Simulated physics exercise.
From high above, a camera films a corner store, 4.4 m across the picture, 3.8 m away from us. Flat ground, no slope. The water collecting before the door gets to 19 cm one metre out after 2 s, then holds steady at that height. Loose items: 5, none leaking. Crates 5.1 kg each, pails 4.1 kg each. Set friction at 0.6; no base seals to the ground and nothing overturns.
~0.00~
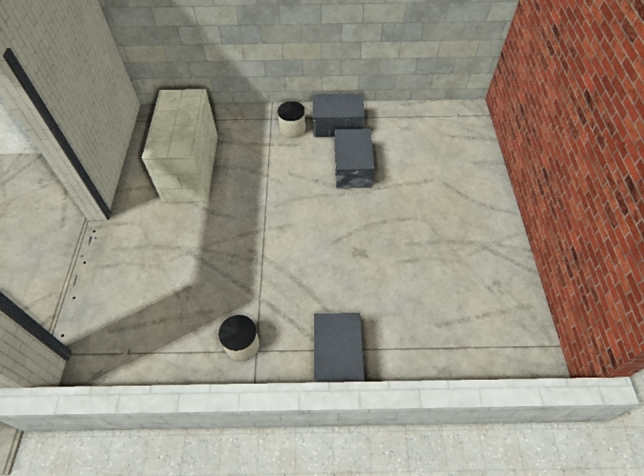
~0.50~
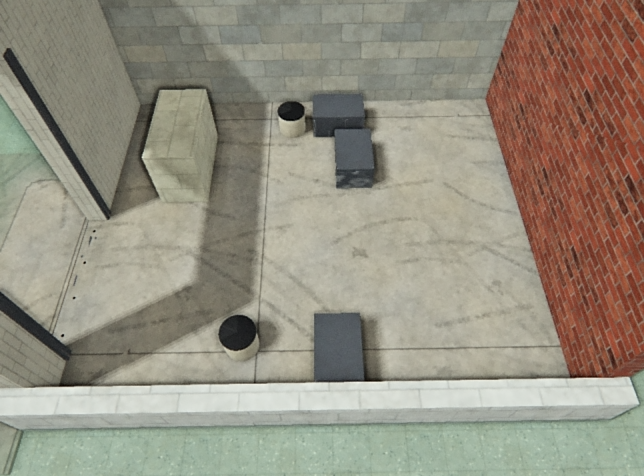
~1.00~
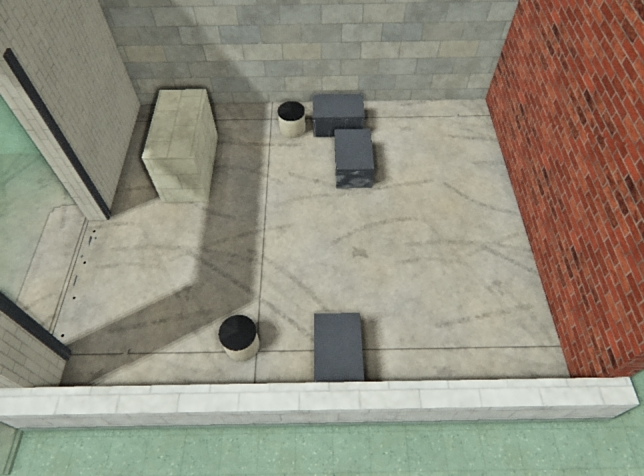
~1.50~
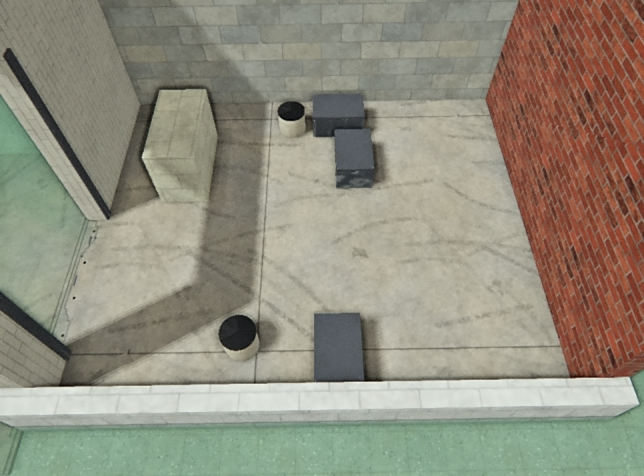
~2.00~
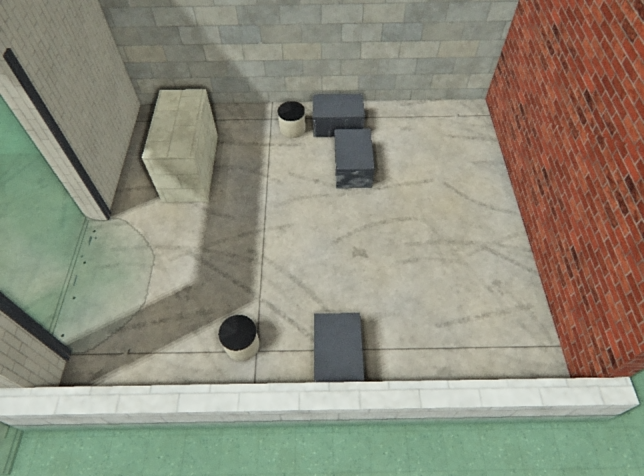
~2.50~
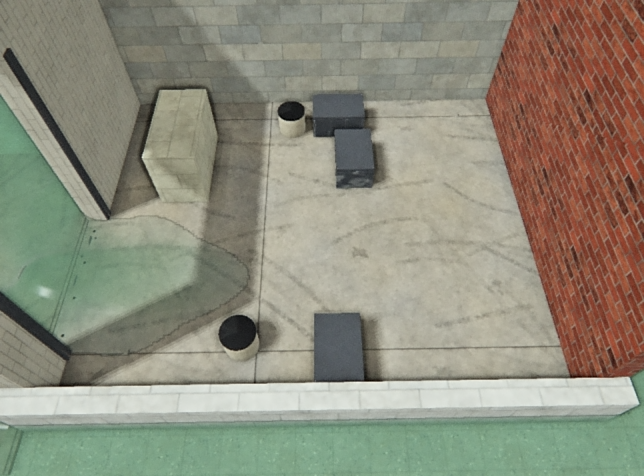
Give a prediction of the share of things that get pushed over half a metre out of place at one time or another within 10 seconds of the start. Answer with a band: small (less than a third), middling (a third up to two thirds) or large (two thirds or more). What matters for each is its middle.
Large.
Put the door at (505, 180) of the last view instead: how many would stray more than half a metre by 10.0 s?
Then 5 of them would.
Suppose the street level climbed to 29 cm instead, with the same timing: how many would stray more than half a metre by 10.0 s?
Then it comes to 5.
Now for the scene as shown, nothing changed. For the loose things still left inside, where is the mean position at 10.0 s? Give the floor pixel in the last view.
Centre of the remaining things: Roughly (355, 161).
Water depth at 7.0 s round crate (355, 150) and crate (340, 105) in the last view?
Depths: Near 9 cm, then near 2 cm.
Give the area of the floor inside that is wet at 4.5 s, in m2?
Wet: Near 12 m2.
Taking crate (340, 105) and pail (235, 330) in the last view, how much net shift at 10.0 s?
The first is 80 cm from its start, the second 350 cm.
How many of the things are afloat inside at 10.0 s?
Answer: 5.
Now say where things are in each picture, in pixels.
The first picture shows a crate at (338, 346), on the bottom; a pail at (237, 332) rests on the ground; water covers 0.0 m2; 0 of 5 have shifted.
The second picture shows a crate at (338, 346) rests on the ground; a pail at (237, 332), on the bottom; water covers 0.0 m2; 0 of 5 have shifted.
The third picture shows a crate at (338, 346), on the bottom; a pail at (237, 332), on the bottom; 0.0 m2 under water; 0 of 5 have shifted.
The fourth picture shows a crate at (338, 346) rests on the ground; a pail at (237, 332), on the bottom; 0.0 m2 under water; 0 of 5 have shifted.
The fifth picture shows a crate at (338, 346) rests on the ground; a pail at (237, 332), on the bottom; water covers 0.6 m2; 0 of 5 have shifted.
The sixth picture shows a crate at (338, 346), on the bottom; a pail at (237, 332), on the bottom; water covers 1.6 m2; 0 of 5 have shifted.
After 3.5 s 0 of 5 are over 50 cm from their spots; 0 afloat.
After 4.5 s 2 of 5 are over 50 cm from their spots; 2 afloat.
After 7.0 s 3 of 5 are over 50 cm from their spots; 3 afloat.
After 10.0 s 5 of 5 are over 50 cm from their spots, and 5 have been at some point; 5 afloat.
